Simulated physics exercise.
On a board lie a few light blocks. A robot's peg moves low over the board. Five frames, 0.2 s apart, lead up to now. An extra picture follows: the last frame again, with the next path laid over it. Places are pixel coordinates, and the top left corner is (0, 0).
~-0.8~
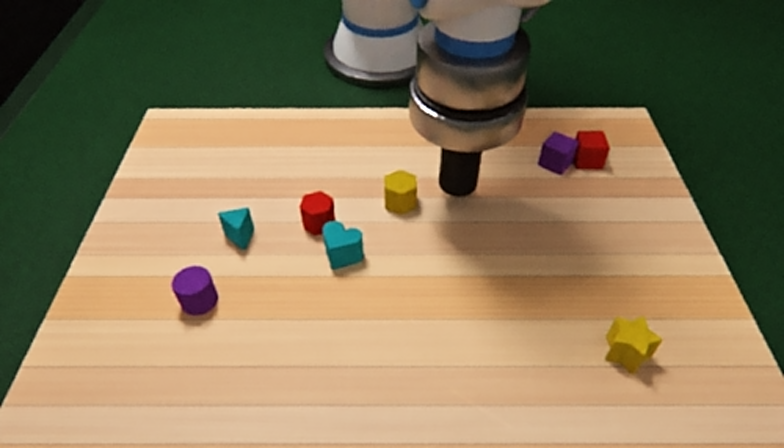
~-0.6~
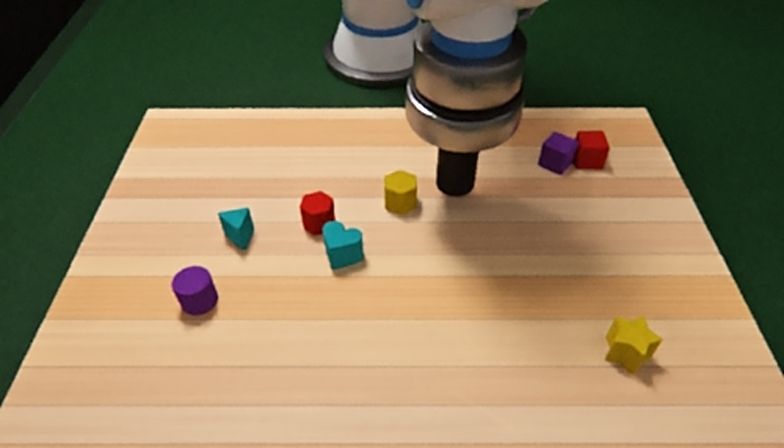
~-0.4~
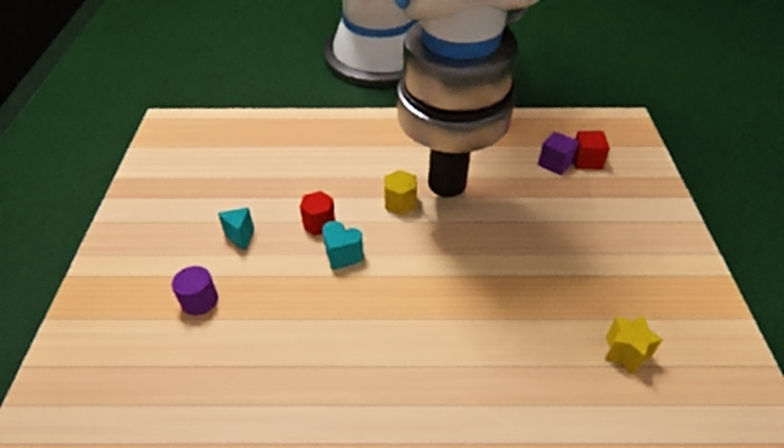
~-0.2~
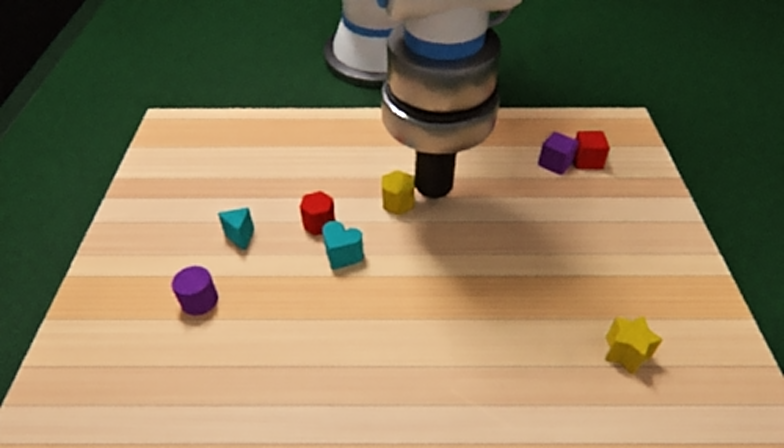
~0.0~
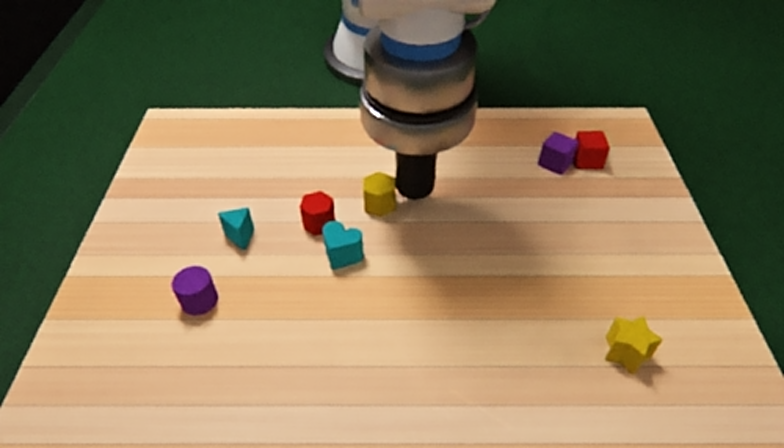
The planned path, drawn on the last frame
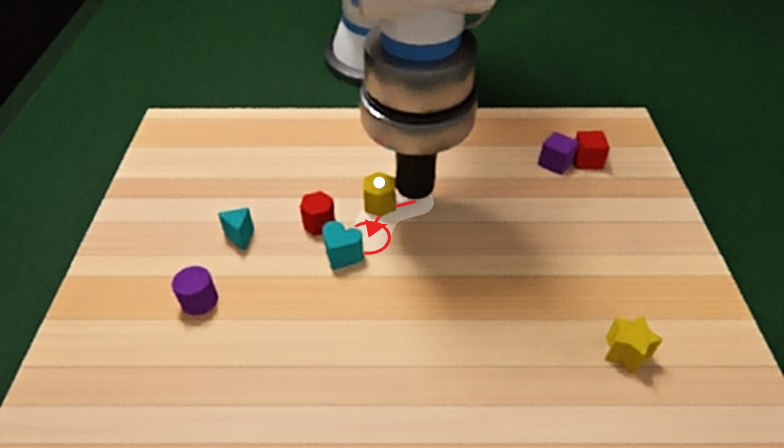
A robot arm with a black peg reaches over a pale striped wooden board on a green surface, seen from above at a fixed angle. A yellow six-sided block, a red one, a turquoise heart and triangular block, and a purple cylinder lie leftward, with purple and red cubes upper right and a yellow star lower right. The peg slides left and pushes the yellow six-sided block slightly toward the red one.
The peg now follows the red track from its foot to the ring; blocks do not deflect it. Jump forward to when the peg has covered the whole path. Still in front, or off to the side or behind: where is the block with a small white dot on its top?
Shed along the way.
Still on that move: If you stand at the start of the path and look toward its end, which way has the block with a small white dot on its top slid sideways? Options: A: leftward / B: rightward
B.
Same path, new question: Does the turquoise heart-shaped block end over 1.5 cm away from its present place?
My answer is no.
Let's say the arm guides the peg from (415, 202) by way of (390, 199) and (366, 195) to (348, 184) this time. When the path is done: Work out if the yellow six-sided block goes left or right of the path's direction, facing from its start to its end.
Displaced left.
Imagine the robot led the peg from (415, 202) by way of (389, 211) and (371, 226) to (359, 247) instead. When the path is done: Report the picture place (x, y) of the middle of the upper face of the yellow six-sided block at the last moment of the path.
Around (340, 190).
Path on the board, from (415, 202) via (393, 208) and (377, 220), ending at (369, 237); the dot is on the yellow six-sided block.
The first path, step by step. Halfway along, peg at (382, 199); yellow six-sided block at (345, 189), turned 20° clockwise.
At the end, peg at (368, 223); red six-sided block at (313, 203); turquoise heart-shaped block in place; yellow six-sided block at (342, 189), turned 25° clockwise.
